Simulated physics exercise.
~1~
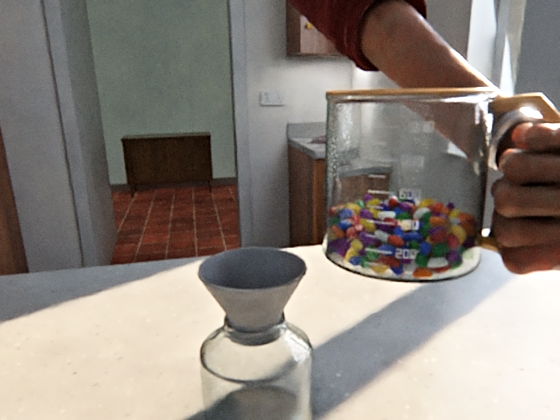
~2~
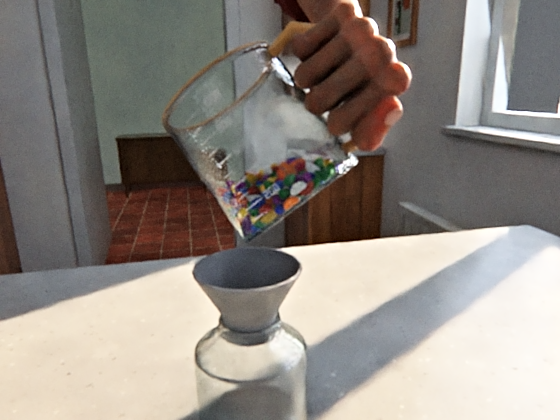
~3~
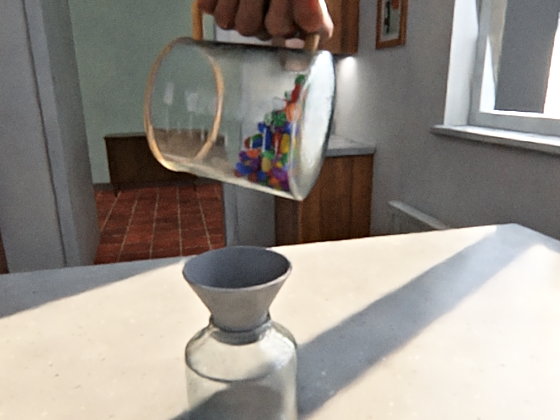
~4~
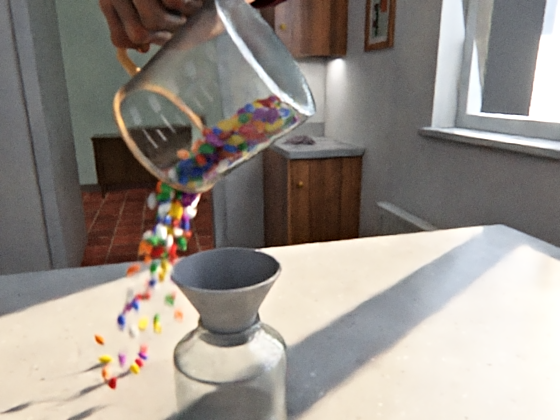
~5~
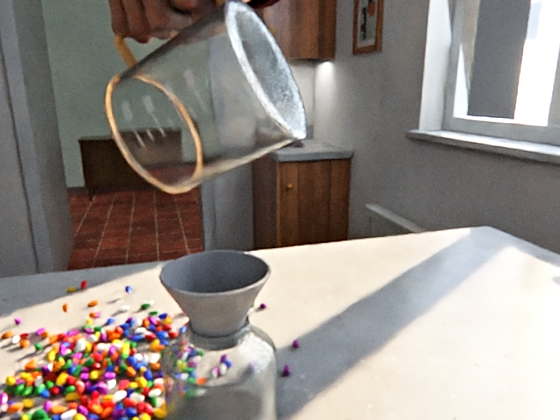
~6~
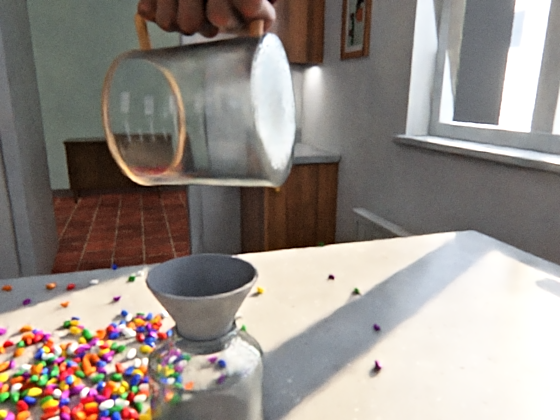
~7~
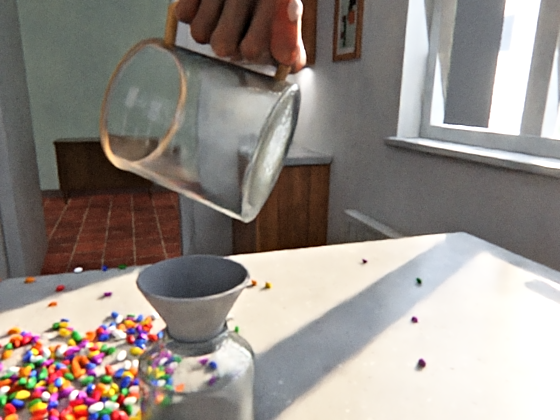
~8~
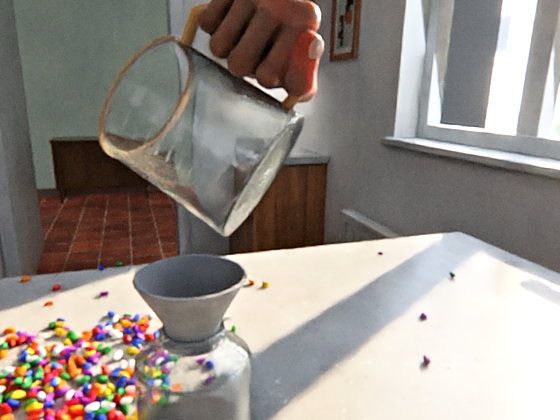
At first, a hand holds a clear glass jug partly filled with colorful jelly beans, upright beside a gray funnel set in a glass jar on a sunlit table. The hand swings the jug left and tips it above the funnel, the beans still inside. As it tilts further, its mouth points left, past the funnel. The beans then stream down to the left of the funnel and scatter across the tabletop. Finally, the hand partly turns the empty jug back, leaving the beans spread mostly on the left, with a few strays to the right.
